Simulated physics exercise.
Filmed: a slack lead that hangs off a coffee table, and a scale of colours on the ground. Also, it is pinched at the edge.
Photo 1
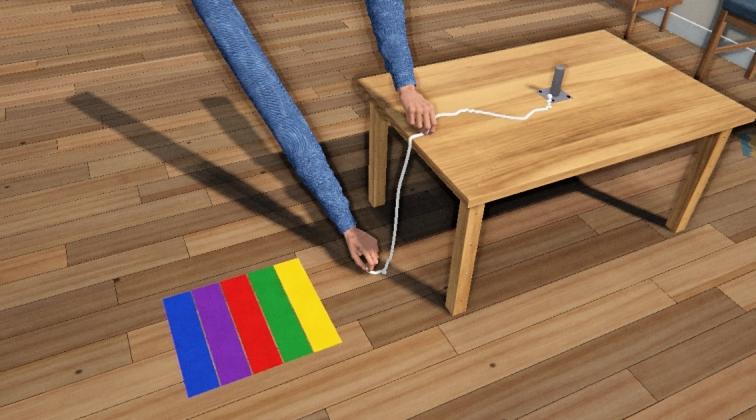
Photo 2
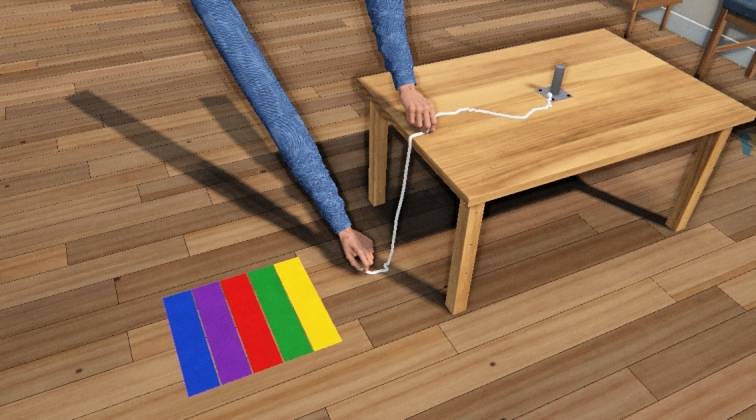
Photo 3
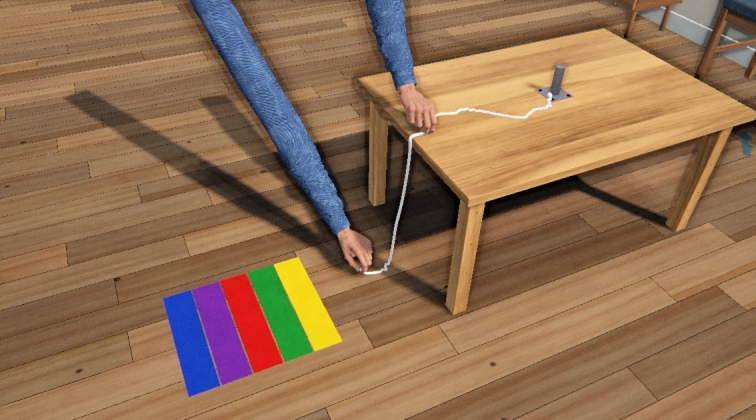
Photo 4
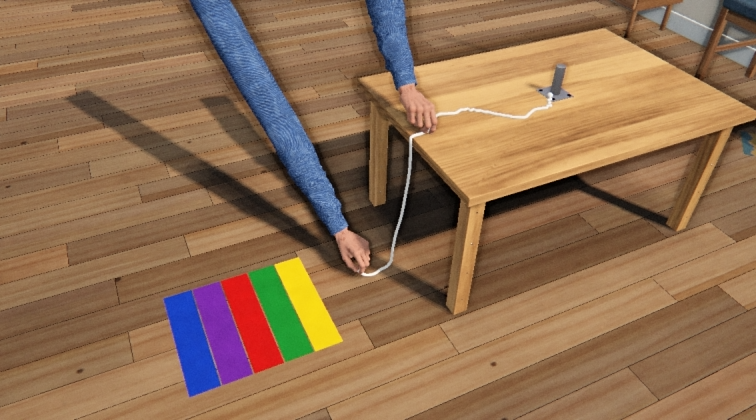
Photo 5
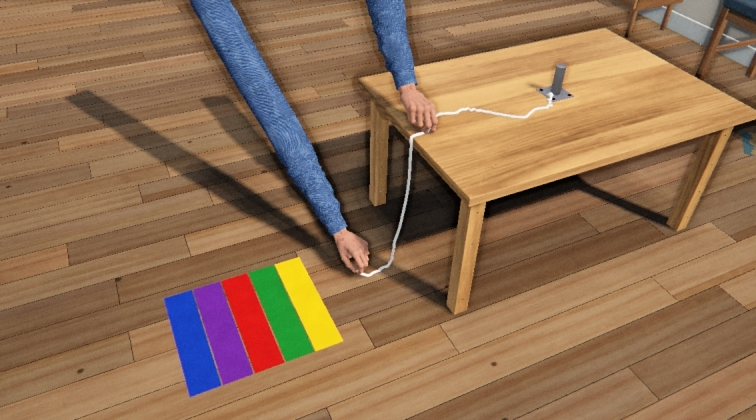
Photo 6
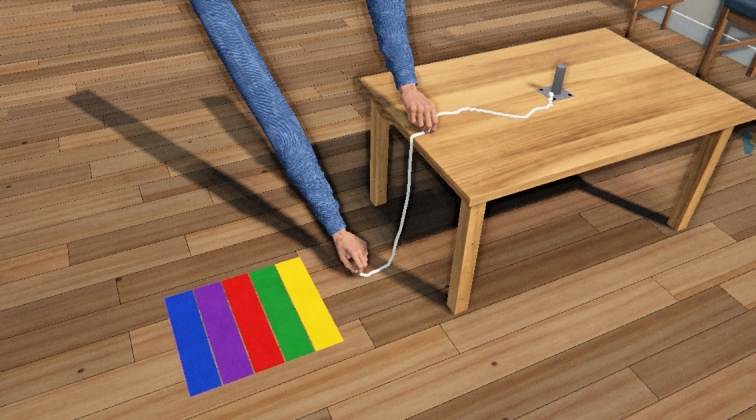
The footage shows one hand pressing a slack white cord at the edge of a wooden coffee table while the other holds its hanging end near the floor, shifting it very slightly left toward a strip of coloured bands.
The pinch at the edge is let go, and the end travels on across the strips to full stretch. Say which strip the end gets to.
It gets to the purple strip.
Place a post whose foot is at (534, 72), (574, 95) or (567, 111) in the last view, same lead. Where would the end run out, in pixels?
Try by try, about (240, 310), (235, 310) and (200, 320).
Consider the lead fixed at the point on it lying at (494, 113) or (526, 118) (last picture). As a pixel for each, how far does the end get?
In that order: (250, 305) and (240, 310).
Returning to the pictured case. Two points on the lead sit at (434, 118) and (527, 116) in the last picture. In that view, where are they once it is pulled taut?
(408, 137) and (499, 108), approximately.
Soon after, end near (268, 300); over green.
After that, end near (238, 310); over red.
At the stop, end near (219, 316); over purple. The end stops over the purple strip.
